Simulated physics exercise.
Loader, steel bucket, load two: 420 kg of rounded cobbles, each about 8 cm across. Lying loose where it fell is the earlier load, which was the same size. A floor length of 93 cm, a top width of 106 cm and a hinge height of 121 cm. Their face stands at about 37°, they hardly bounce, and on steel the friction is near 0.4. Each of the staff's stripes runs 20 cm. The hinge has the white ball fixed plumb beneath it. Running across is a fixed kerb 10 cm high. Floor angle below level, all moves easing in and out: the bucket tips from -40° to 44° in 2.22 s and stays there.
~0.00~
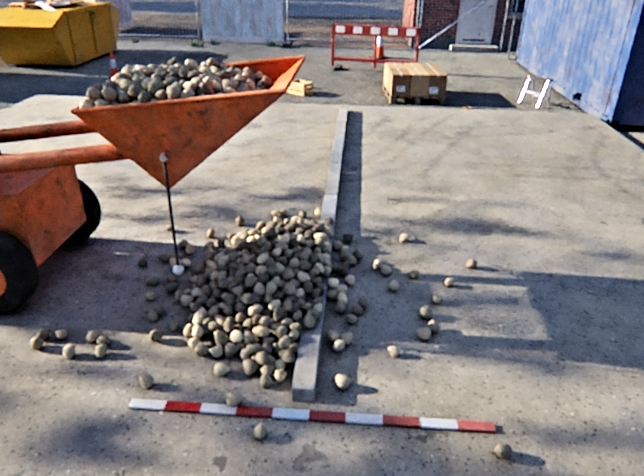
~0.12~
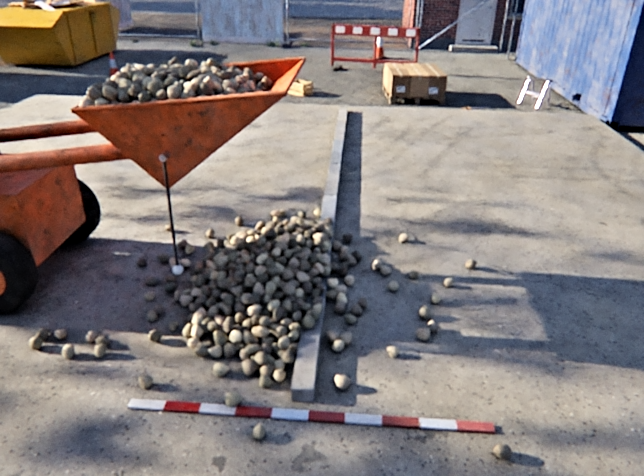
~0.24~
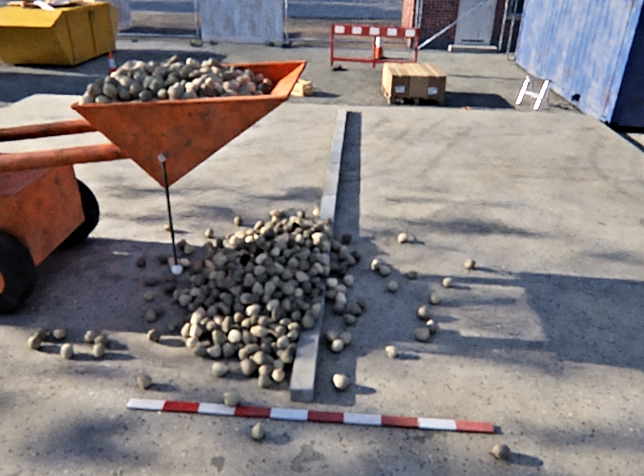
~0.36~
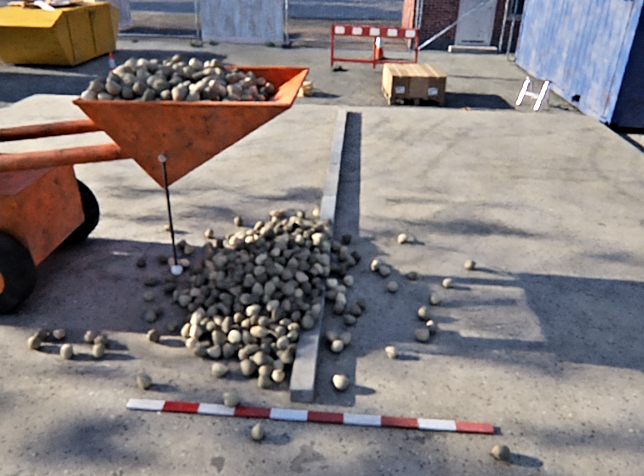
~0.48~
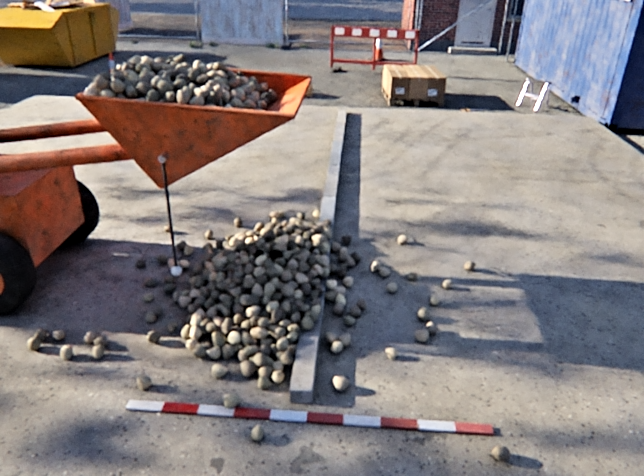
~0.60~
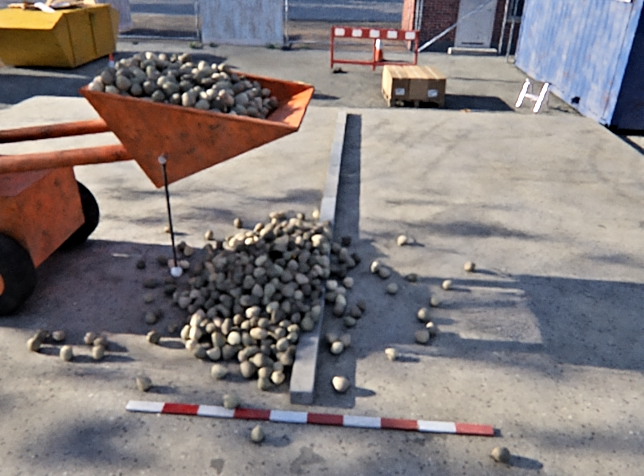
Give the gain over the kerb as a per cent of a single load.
73 %.
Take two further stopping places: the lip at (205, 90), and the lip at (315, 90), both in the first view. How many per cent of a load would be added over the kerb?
Some 10 percent first and 90 percent second.
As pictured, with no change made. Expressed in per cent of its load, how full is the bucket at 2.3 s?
Roughly 5 per cent remains inside.
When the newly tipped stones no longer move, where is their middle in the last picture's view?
I'd say close to (354, 279).
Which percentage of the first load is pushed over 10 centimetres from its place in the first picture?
Roughly 10 percent.
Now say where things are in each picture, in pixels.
The first picture shows lip at (285, 91), floor tilted -40°, highest stones at (185, 70). The earlier load is highest near (275, 251), 28 cm above ground level, 95 % on this side of the kerb, 6 % over the kerb.
In the second picture, the bucket is at -39°, its lip at (286, 93); the top of the load is at (178, 72); the stones move at 0.1 m/s on average.
In the third picture, the bucket is at -37°, its lip at (287, 98); the top of the load is at (173, 70); the stones move at 0.1 m/s on average.
In the fourth picture, the bucket is at -34°, its lip at (291, 106); the top of the load is at (163, 68); the stones move at 0.1 m/s on average.
The fifth picture shows lip at (294, 117), floor tilted -30°, highest stones at (153, 66); the stones move at 0.2 m/s on average.
The sixth picture shows lip at (298, 129), floor tilted -25°, highest stones at (147, 62); the stones move at 0.2 m/s on average.
After 1.7 s the floor is at 31°; in per cent of one load, 85 in the bucket, 109 on this side of the kerb, 7 over the kerb; the foremost stones are at (442, 314).
After 2.3 s the floor is at 44°; in per cent of one load, 6 in the bucket, 137 on this side of the kerb, 58 over the kerb; the foremost stones are at (455, 305).
After 2.7 s the floor is at 44°; in per cent of one load, 0 in the bucket, 125 on this side of the kerb, 76 over the kerb; the foremost stones are at (470, 284).
After 5.2 s the floor is at 44°; in per cent of one load, 0 in the bucket, 122 on this side of the kerb, 79 over the kerb; the foremost stones are at (483, 274). Net gain over the kerb, 73.
